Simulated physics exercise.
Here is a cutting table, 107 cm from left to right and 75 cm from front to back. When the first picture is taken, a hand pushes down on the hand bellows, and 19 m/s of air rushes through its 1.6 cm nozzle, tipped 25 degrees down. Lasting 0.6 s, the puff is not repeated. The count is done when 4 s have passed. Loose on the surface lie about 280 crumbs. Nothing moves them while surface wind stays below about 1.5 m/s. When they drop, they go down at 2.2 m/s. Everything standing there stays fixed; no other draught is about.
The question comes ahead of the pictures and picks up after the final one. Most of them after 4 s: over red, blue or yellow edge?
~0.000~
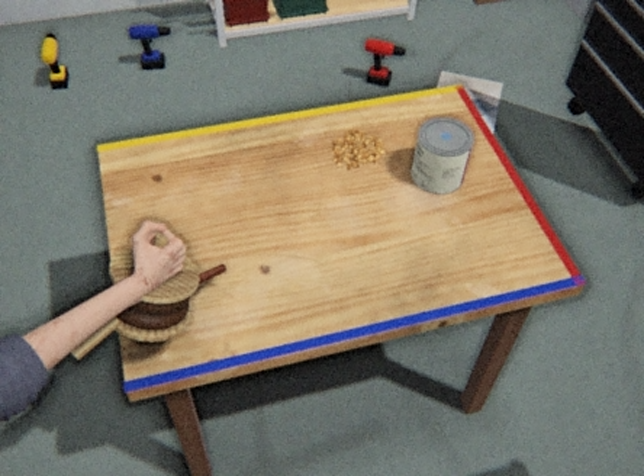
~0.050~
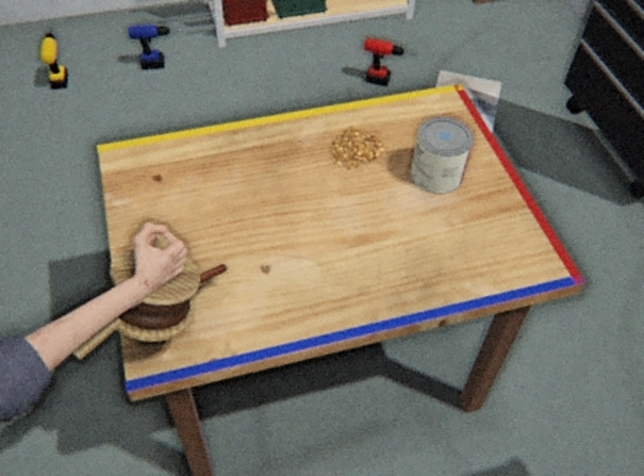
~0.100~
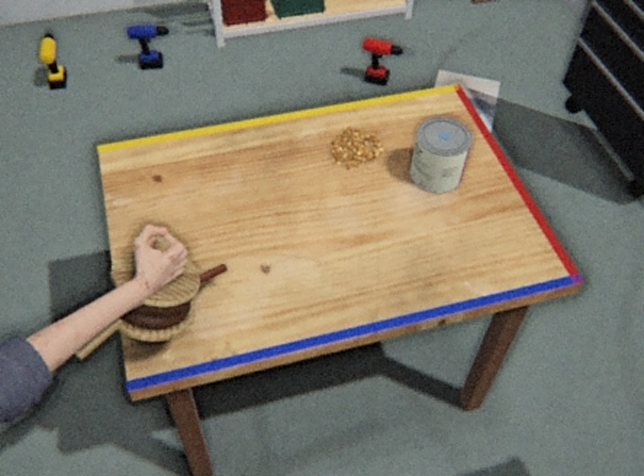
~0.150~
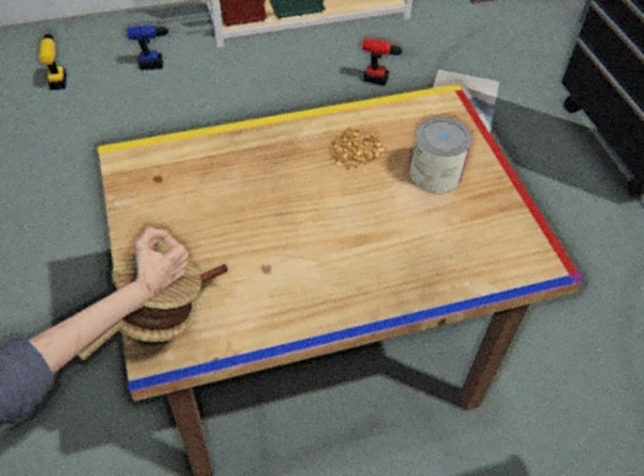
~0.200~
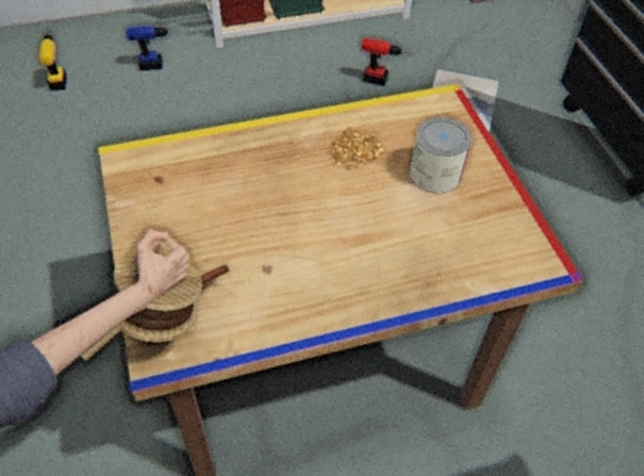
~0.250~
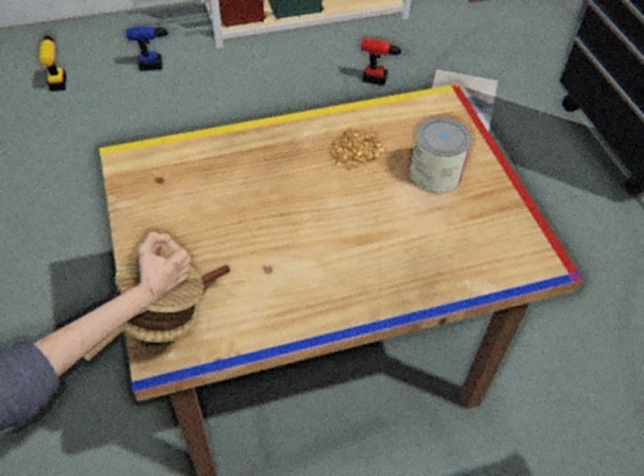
Yellow edge.
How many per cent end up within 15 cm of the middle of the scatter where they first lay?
Some 0 per cent.
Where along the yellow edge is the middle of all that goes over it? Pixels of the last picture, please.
At roughly pixel (404, 94).
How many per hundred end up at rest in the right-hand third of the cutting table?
I'd estimate around 1 per cent.
After 0.8 s the count stands so, 12 % are over the red edge, 0 % over the blue edge and 83 % over the yellow edge.
After 1.3 s the count stands so, 12 % are over the red edge, 0 % over the blue edge and 86 % over the yellow edge.
After 2.2 s the count stands so, 12 % are over the red edge, 0 % over the blue edge and 86 % over the yellow edge.
After 4.0 s, at the end, 12 % are over the red edge, 0 % over the blue edge and 86 % over the yellow edge.
